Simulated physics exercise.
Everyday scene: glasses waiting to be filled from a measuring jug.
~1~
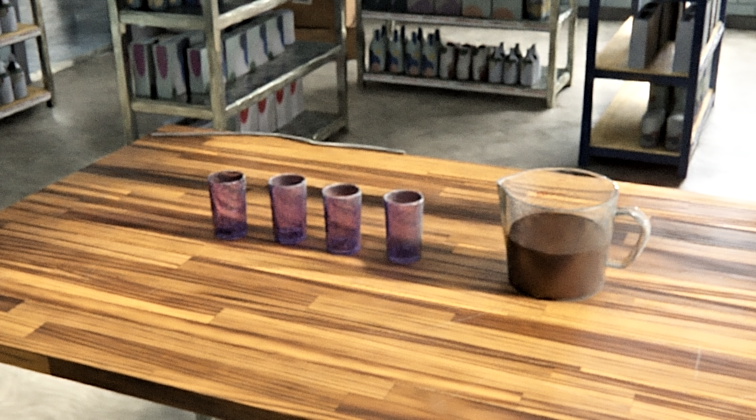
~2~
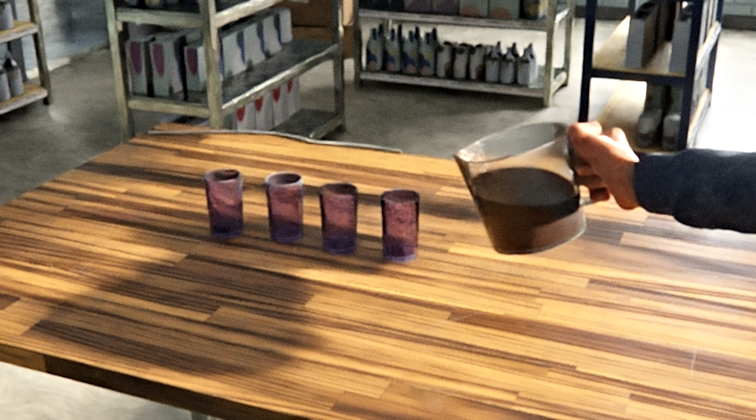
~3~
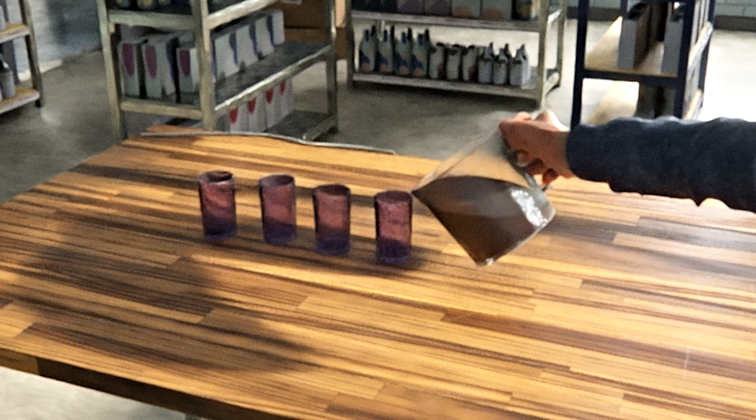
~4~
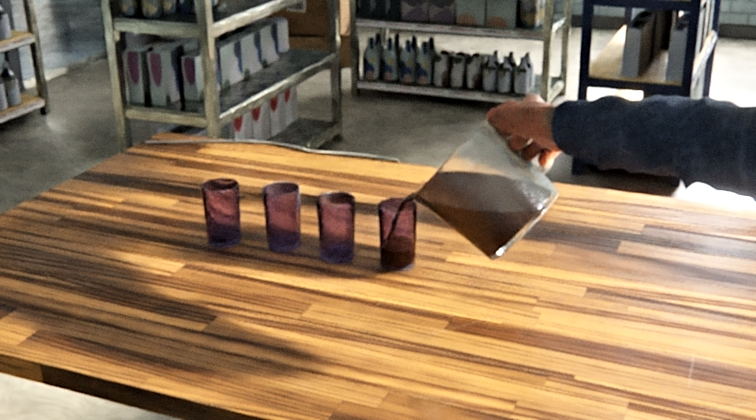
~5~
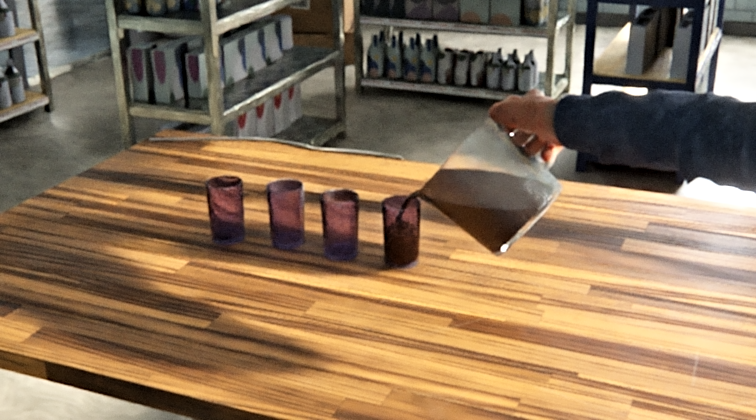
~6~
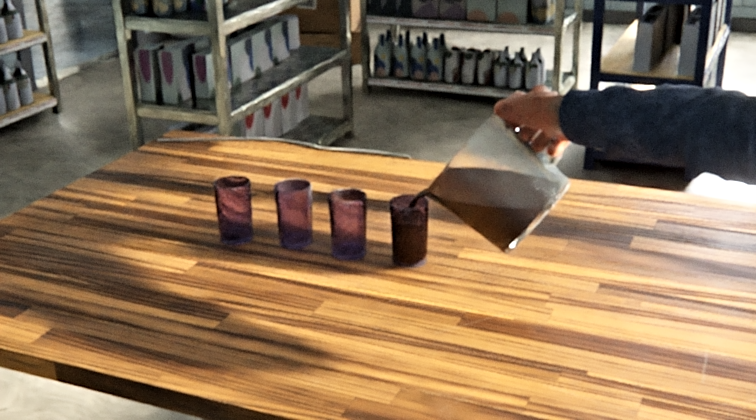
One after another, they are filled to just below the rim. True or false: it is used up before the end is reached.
False.
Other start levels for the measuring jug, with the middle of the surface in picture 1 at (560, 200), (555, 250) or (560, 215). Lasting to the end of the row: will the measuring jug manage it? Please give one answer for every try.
Adequate; lacking; adequate.
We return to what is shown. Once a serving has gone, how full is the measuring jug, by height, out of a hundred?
Around 40 per cent of its height.
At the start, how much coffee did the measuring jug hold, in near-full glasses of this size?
Estimate: Close to 6.0.
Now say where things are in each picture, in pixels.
Before the pour; measuring jug (558, 232) about half full; four glasses, the last at (228, 203), in the first frame.
The measuring jug is on its way; measuring jug about half full, surface at (526, 187); the first is empty, in the second frame.
The coffee nears the lip; measuring jug (485, 196) tipped 40° with all of its load; four glasses, the last at (218, 203), in the third frame.
Pouring; measuring jug (487, 190) tipped 50° with nearly all of its load; the first is about a quarter full, in the fourth frame.
Pouring; measuring jug (490, 186) tipped 50° with nearly all of its load; four glasses, the last at (226, 208), in the fifth frame.
Pouring; measuring jug (498, 183) tipped 55° with nearly all of its load; the first is about two thirds full, in the sixth frame.
A moment on, the first is about three quarters full.
Further on, the first is done and the measuring jug has about three quarters of its load.
When it is over, all four are full and about a third of the coffee is over.
